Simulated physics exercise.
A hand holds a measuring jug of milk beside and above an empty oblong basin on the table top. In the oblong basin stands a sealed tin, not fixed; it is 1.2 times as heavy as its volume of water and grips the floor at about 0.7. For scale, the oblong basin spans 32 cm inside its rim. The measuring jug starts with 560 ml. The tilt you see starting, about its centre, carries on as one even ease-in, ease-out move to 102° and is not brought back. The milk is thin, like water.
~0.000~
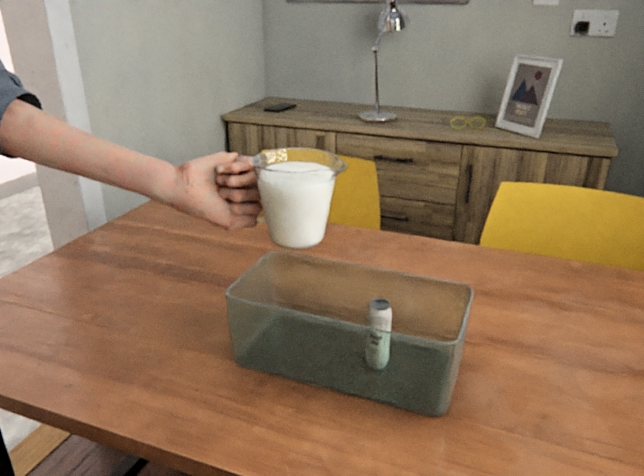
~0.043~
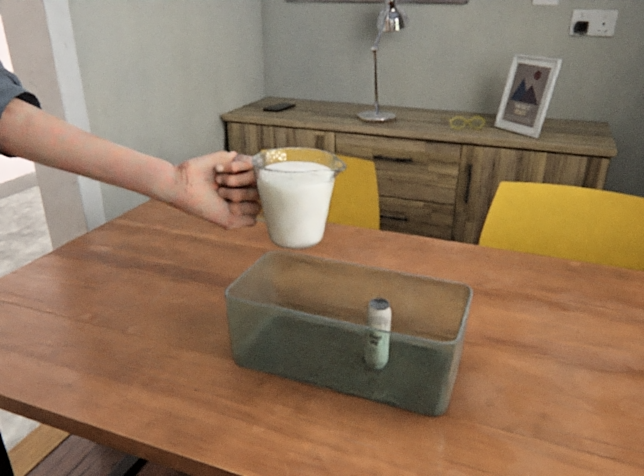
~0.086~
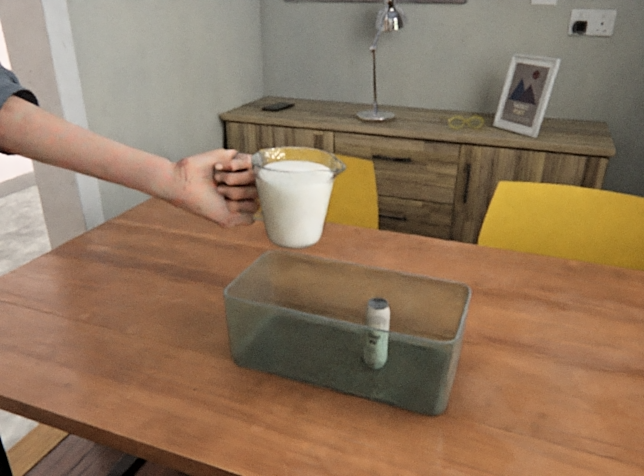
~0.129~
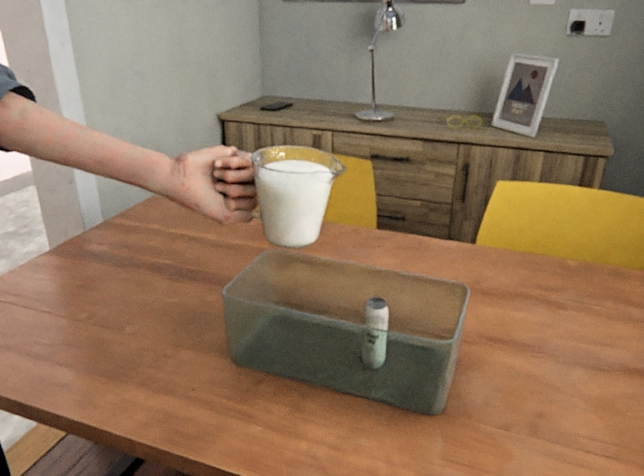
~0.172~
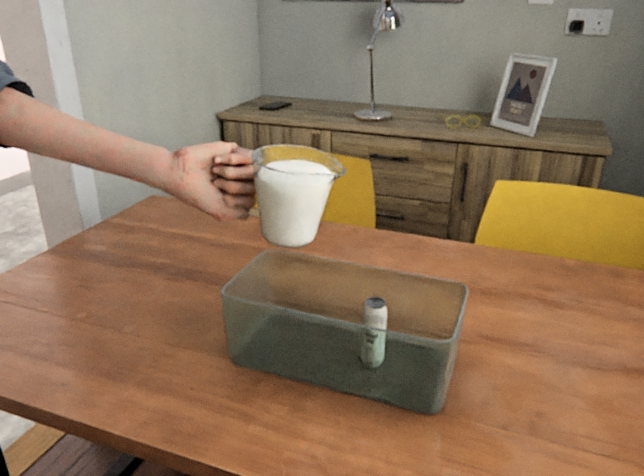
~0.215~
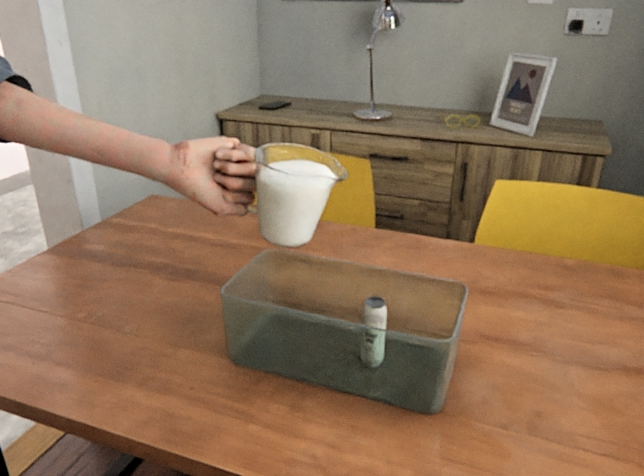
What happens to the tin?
The tin falls.
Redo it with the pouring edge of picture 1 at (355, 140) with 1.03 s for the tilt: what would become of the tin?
Then it remains upright.
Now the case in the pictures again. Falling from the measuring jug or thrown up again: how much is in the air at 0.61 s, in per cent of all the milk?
Near 20 in a hundred.
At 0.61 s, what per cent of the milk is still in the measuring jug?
Near 74 in a hundred.
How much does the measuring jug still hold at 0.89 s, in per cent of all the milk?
About 20 per cent.
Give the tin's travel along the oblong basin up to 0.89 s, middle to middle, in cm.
About 0 cm.
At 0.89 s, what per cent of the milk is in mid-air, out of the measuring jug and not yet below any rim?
Near 16 in a hundred.
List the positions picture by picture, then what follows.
It leans 0°; its right rim is at (346, 167); the milk meets the walls at (264, 167) and (334, 176); the oblong basin's rim runs from (248, 272) to (466, 315); the tin's top is at (380, 307), in the first frame.
It leans 0°; its right rim is at (345, 167); the milk meets the walls at (263, 167) and (333, 176), in the second frame.
It leans 2°; its right rim is at (345, 168); the milk meets the walls at (263, 166) and (333, 176), in the third frame.
It leans 4°; its right rim is at (345, 170); the milk meets the walls at (262, 165) and (332, 177), in the fourth frame.
It leans 7°; its right rim is at (345, 173); the milk meets the walls at (263, 165) and (333, 177), in the fifth frame.
It leans 11°; its right rim is at (347, 176); the milk meets the walls at (264, 166) and (336, 178), in the sixth frame.
After 0.61 s the tilt is 66° and 74 per cent is still to pour; the tin stands where it began.
After 0.89 s the tilt is 98° and 19 per cent is still to pour; the tin stands where it began.
After 1.19 s the tilt is 102° and 0 per cent is still to pour; the tin leans 22°.
After 1.52 s the tilt is 102° and 0 per cent is still to pour; the tin lies on its side.
In the end the tin lies on its side.
